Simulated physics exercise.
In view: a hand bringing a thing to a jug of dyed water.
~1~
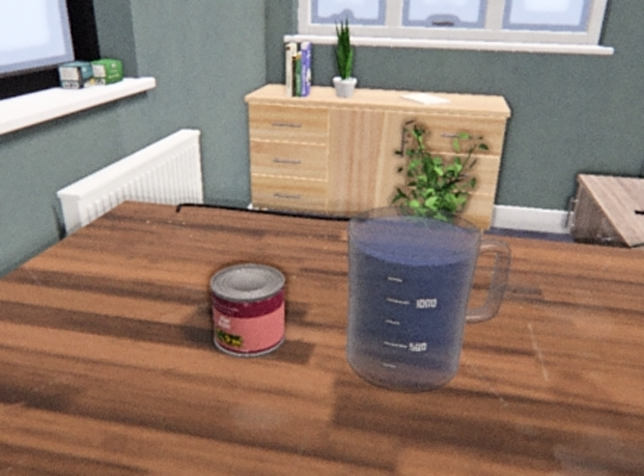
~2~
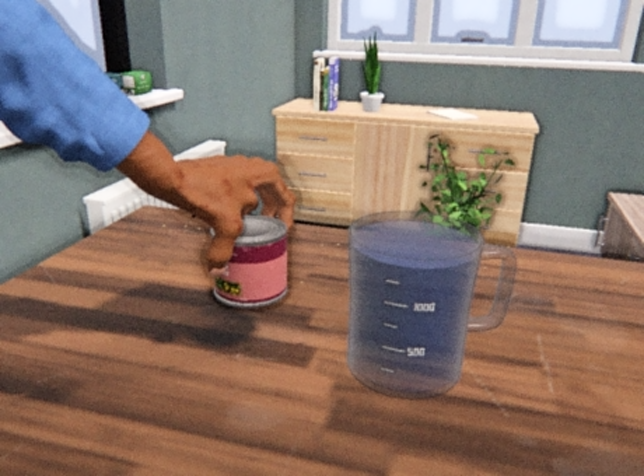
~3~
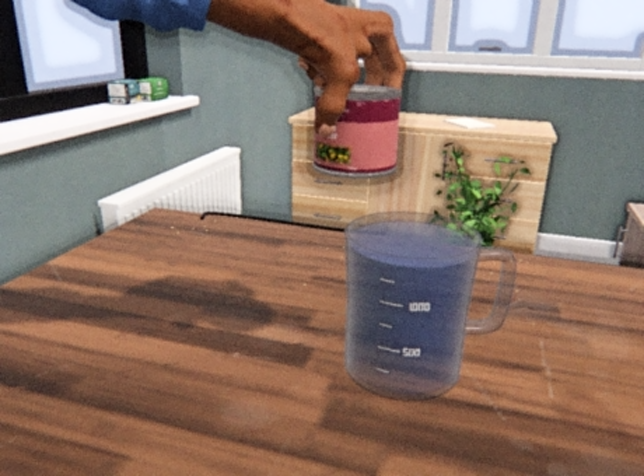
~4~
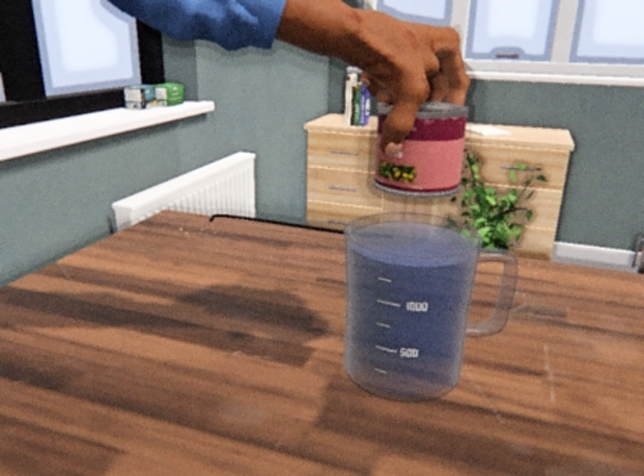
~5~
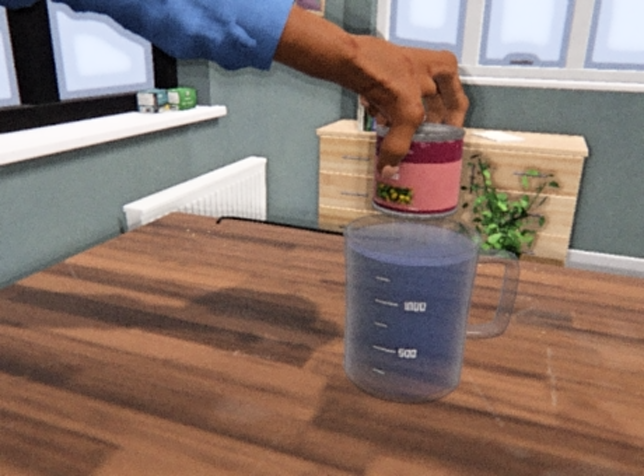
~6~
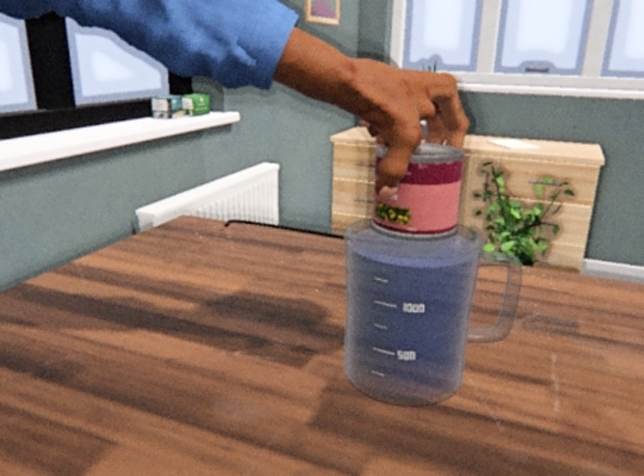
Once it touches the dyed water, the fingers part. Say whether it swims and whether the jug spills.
The thing goes to the bottom; the jug overflows.
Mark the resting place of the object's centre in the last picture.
At about (405, 335).
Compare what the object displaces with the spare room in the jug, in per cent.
I make it 290 per cent.
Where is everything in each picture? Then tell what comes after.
The tin of food lies on the top at (249, 310); jug (408, 293) nearly full, in the first frame.
A hand picks up the tin of food at (250, 260); jug nearly full, surface at (414, 243), in the second frame.
The tin of food is carried over at (356, 129); jug (407, 299) nearly full, in the third frame.
The tin of food is above the jug at (419, 147); jug nearly full, surface at (412, 243), in the fourth frame.
The tin of food comes down at (417, 169); jug (407, 300) nearly full, in the fifth frame.
The tin of food is just over the surface at (416, 188); jug nearly full, surface at (412, 245), in the sixth frame.
Next, the tin of food enters the dyed water; the jug is full to the brim; it has run over.
After that, the tin of food goes on down; the jug is full to the brim; it has run over.
Finally, the tin of food has sunk; the jug is full to the brim; it has run over.
